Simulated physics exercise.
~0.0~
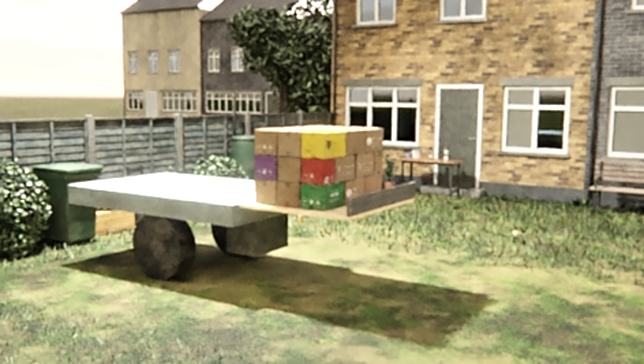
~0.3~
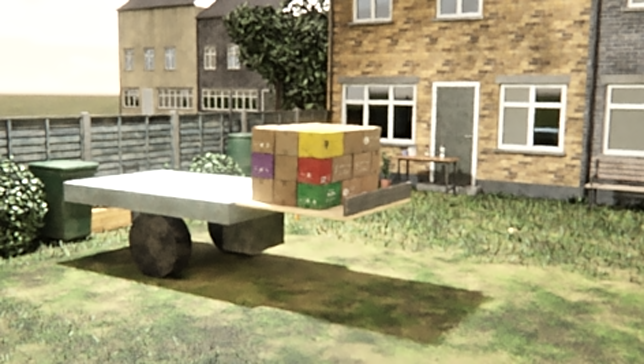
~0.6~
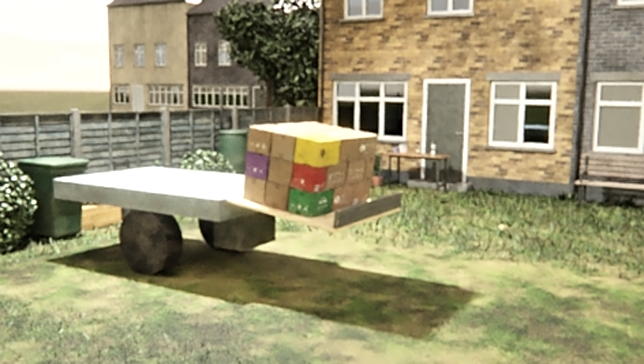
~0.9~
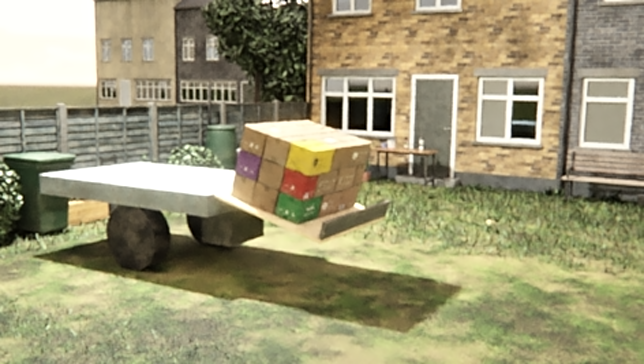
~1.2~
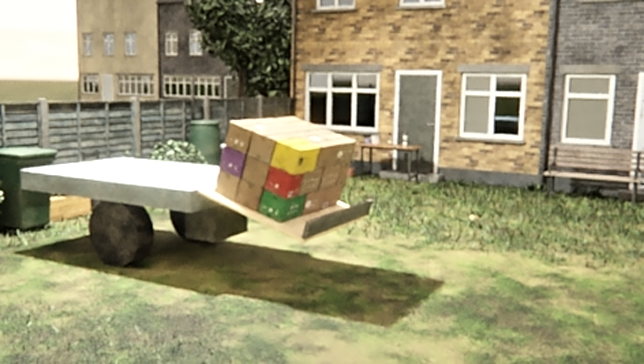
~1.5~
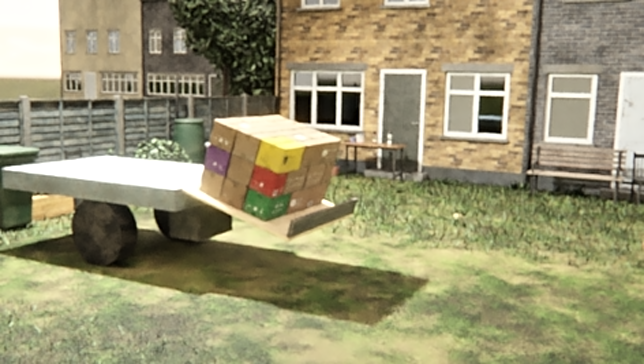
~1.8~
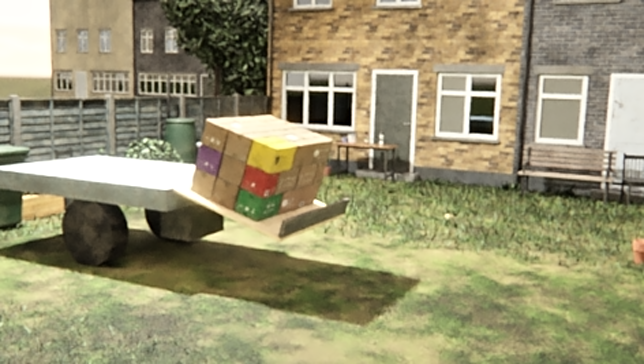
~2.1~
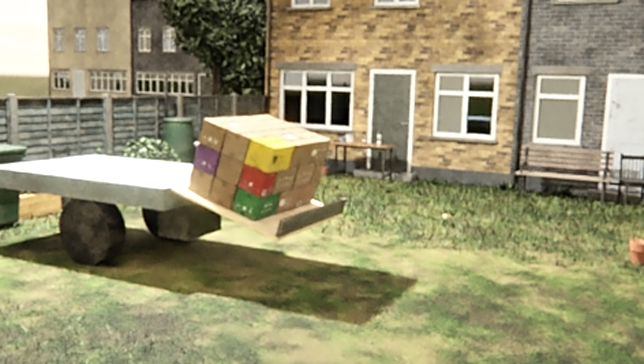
A flat trailer stood on a lawn behind brick houses, with a block of brown, yellow, red, green and purple cartons on its rear flap. The flap tilted gently down to the right, then stopped, with the cartons leaning but still stacked aboard.
